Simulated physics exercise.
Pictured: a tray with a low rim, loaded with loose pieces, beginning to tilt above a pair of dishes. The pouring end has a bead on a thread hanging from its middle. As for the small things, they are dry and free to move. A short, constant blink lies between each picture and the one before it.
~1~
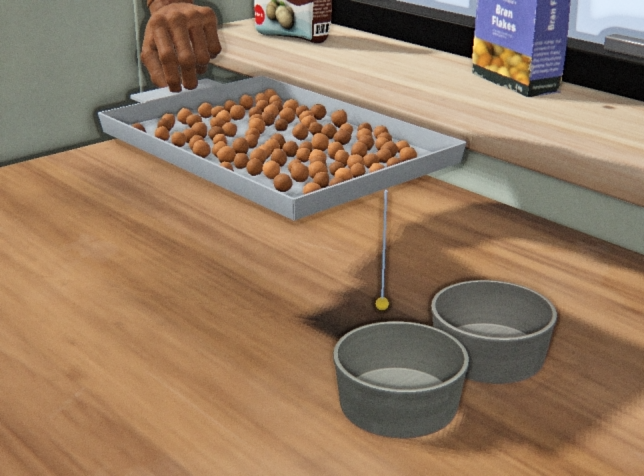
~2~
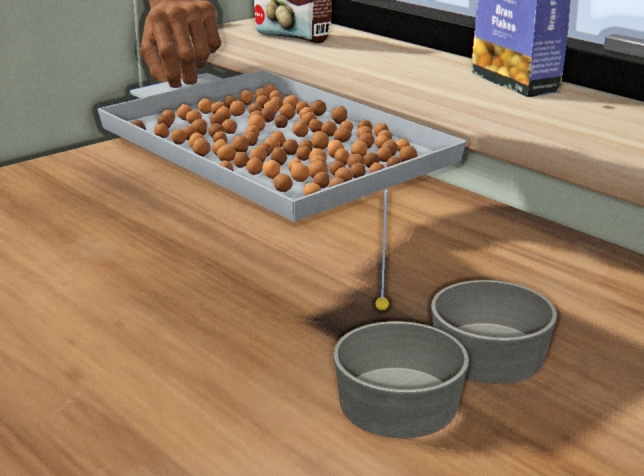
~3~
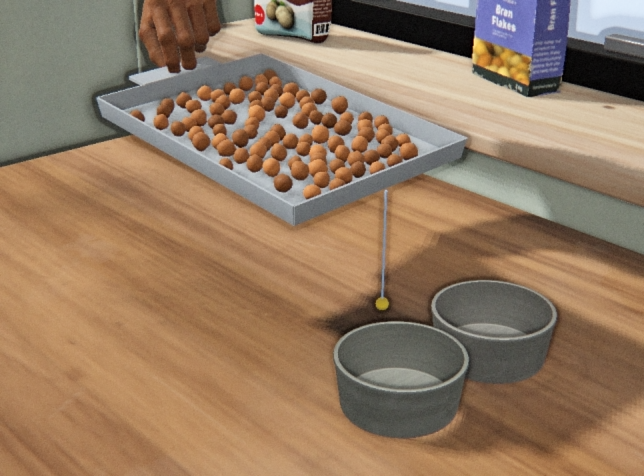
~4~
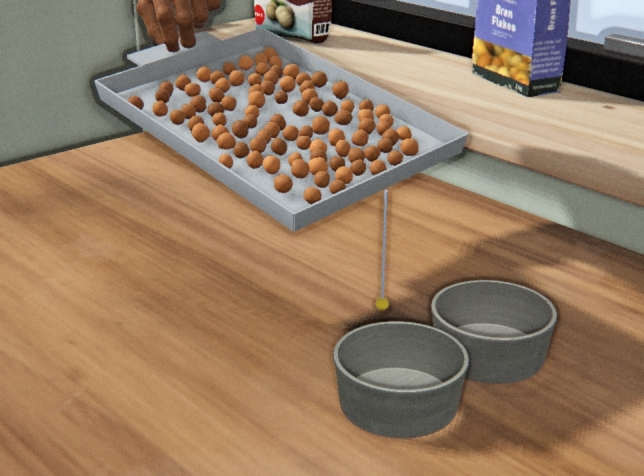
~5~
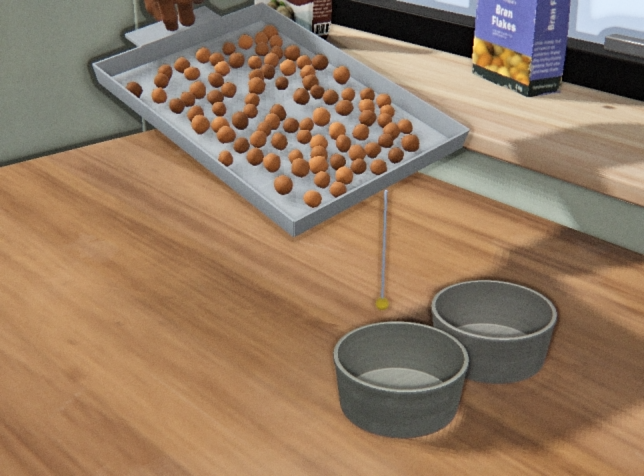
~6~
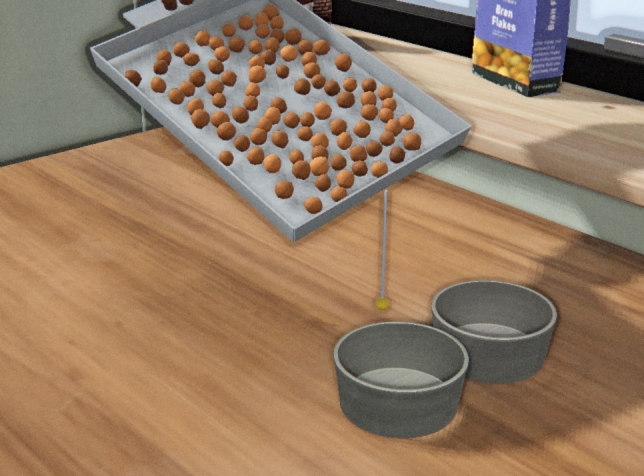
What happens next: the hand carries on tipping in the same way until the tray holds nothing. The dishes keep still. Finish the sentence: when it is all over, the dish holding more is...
The left one.
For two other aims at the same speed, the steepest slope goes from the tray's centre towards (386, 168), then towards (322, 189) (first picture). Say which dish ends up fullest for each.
First case: The dish at right. Second case: The dish at left.
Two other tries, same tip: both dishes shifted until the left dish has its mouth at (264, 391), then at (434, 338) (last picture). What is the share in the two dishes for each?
Near 60 and 10 percent respectively.
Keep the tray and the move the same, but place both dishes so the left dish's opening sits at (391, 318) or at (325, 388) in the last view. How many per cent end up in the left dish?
You'd get 0 in a hundred the first time and 50 in a hundred the second.
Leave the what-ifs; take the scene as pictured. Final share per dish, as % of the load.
Final share: Left dish at 30 per cent, right dish at 0 per cent.
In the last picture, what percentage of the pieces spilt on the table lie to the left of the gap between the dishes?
90 per cent, roughly.
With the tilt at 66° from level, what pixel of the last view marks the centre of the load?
The load is centred near (306, 147).
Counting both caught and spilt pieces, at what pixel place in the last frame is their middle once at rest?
I'd mark it at roughly (327, 427).
Soon after the last picture, tray tipped steeply; all on the tray.
A little later, tray tipped past a quarter turn; nearly all on the tray; a stray few in the left dish; a small part outside both.
Later still, tray tipped past a quarter turn; about a quarter in the left dish; about two thirds outside both.
At rest, tray tipped past a quarter turn; about a quarter in the left dish; none in the right dish; about two thirds outside both.
